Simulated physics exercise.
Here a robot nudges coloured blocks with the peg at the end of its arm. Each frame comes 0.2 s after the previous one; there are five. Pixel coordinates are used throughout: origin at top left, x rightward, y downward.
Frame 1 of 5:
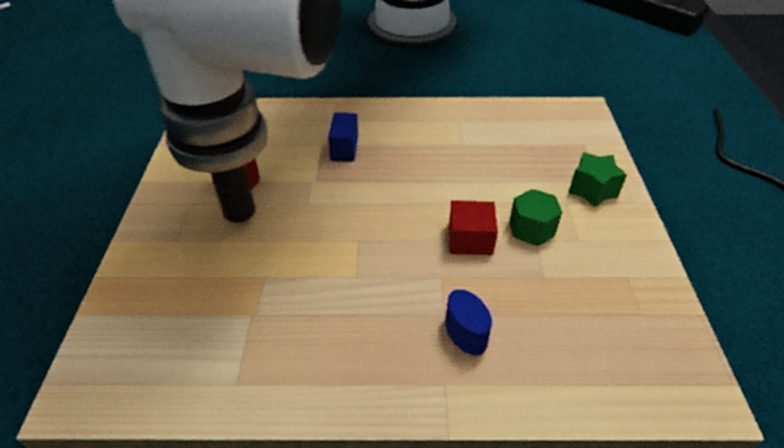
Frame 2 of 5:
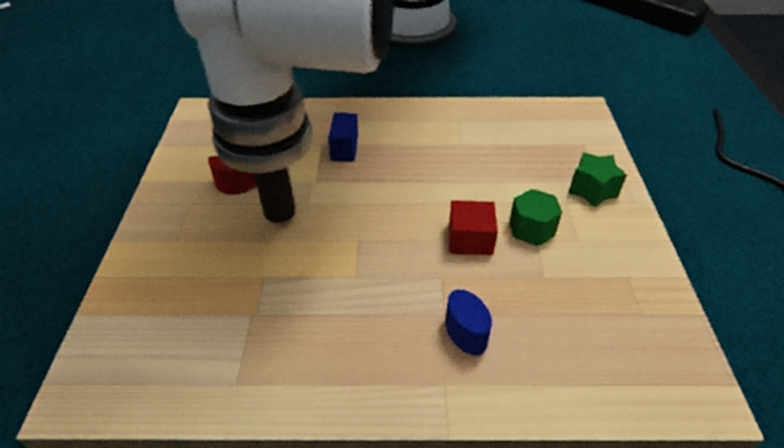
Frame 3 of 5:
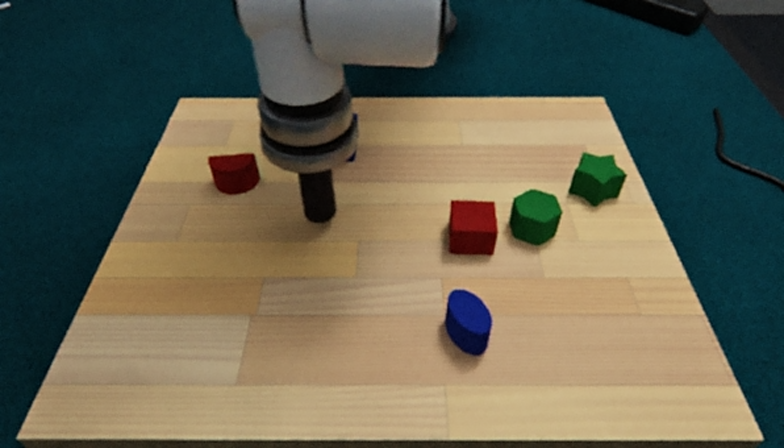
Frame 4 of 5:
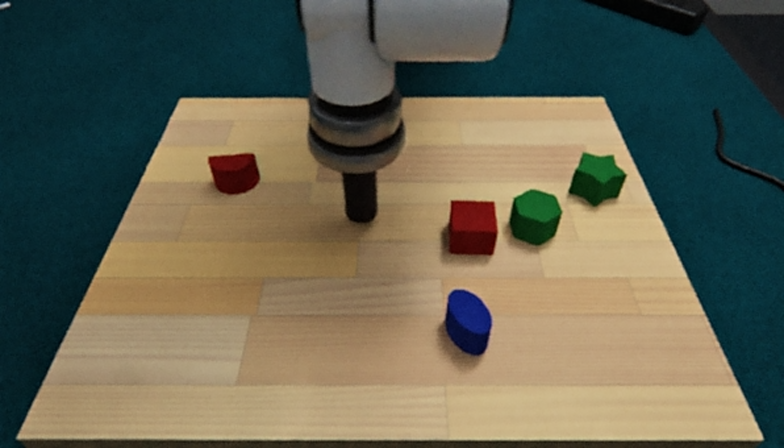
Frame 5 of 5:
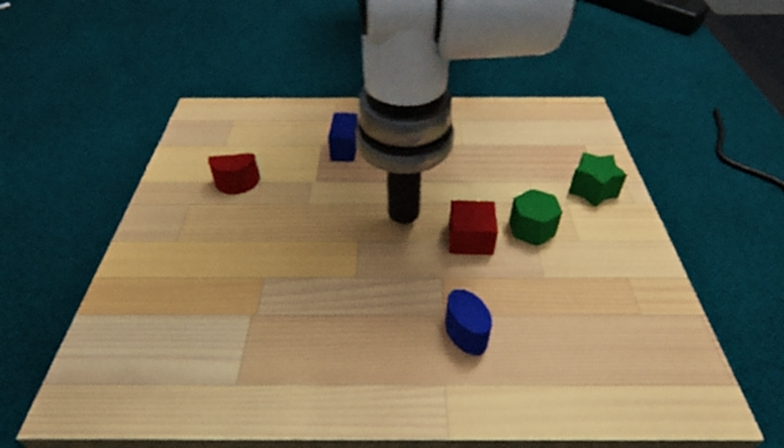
On a pale wooden board over a dark green surface, red, blue and green blocks sit scattered beneath a white robot arm with a black peg. The arm starts at the left and slides the peg steadily rightward, passing in front of a small blue block, to just left of the red four-sided block, while every block stays still.
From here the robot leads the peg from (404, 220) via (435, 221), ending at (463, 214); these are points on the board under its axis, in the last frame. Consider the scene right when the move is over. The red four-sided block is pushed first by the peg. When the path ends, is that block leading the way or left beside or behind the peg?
It ends up beside or behind the peg.
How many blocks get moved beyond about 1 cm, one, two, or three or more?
Expect one.
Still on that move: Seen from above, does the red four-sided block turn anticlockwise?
I believe not.
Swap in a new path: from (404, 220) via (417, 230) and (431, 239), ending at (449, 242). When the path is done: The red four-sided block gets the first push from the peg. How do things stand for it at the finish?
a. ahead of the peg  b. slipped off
a (ahead of the peg)
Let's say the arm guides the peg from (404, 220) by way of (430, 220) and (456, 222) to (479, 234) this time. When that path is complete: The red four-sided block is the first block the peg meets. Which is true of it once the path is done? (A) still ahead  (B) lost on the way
A (still ahead)
On the path given first. Halfway along, peg at (436, 213); nothing pushed yet.
At the end, peg at (464, 206); red four-sided block at (489, 216), turned 40° clockwise; green hexagonal block still.
